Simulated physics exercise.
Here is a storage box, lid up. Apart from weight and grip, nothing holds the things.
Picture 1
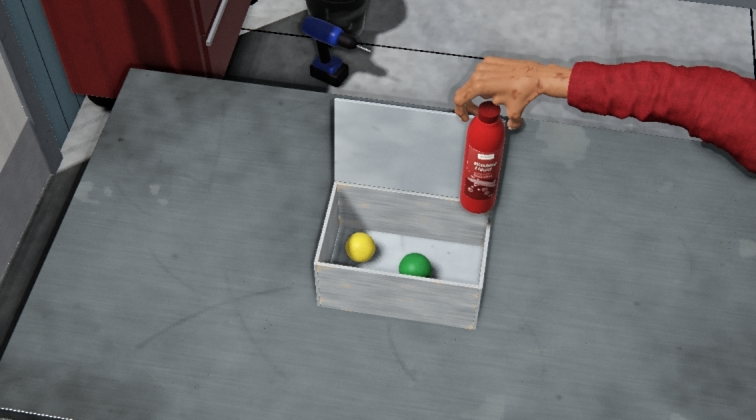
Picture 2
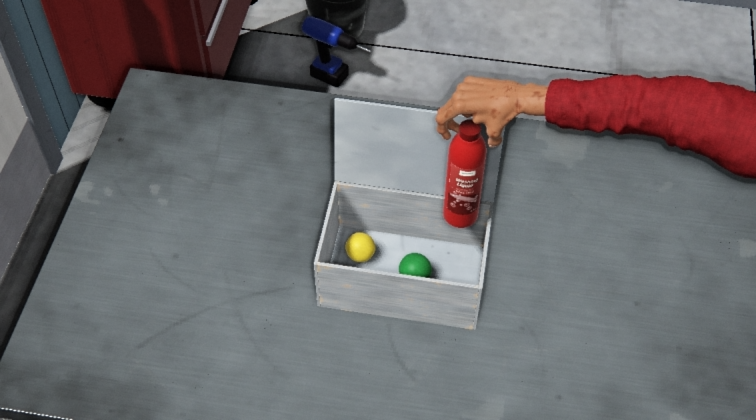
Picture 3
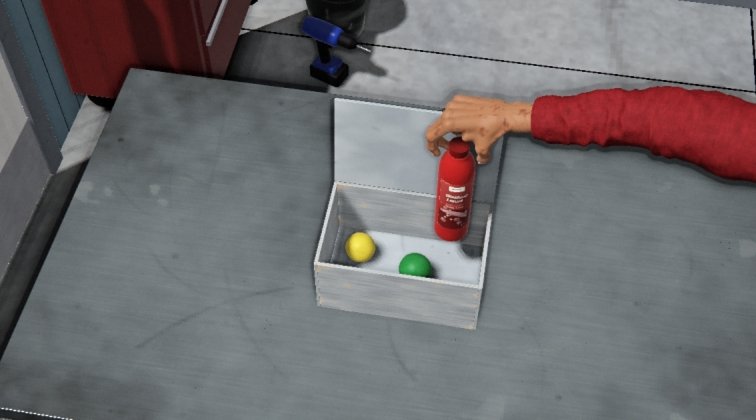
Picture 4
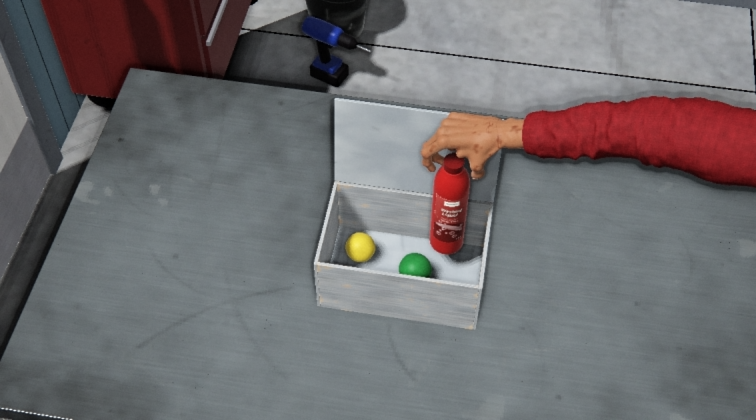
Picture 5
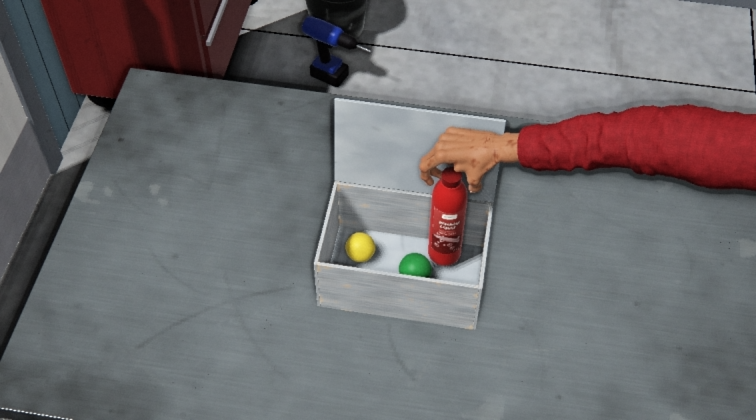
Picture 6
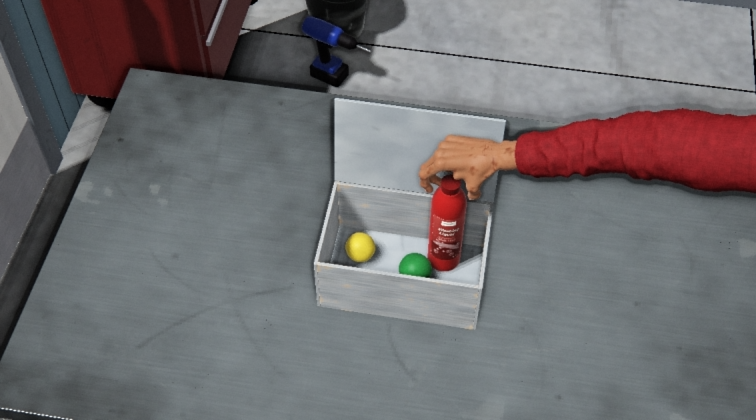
In this clip, a hand in a red sleeve lowers a red bottle, moving it slightly left, into an open storage box holding a yellow ball and a green ball on a gray surface.
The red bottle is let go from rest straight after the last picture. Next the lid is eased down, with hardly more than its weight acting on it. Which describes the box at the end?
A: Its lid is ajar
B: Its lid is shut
(A) Its lid is ajar.
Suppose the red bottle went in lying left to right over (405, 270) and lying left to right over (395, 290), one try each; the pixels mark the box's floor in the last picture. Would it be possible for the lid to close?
The lid goes all the way down the first time and goes all the way down the second time.
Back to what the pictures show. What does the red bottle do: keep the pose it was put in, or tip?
In the end, it winds up askew.
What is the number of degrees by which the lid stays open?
It comes to about 16°.
Then, 1.40 s after the last picture, lid 73° above the rim.
Then, 2.00 s after the last picture, lid 34° above the rim; red bottle tipped 29° from how it was near (443, 249).
Then, 3.50 s after the last picture, lid 21° above the rim; red bottle tipped 41° from how it was near (444, 258); green lemon rolled a little.
At rest, lid 16° above the rim; tipped over in the box, red bottle; the other 2 in place. Seen from the same camera at the end, red bottle near (443, 258).
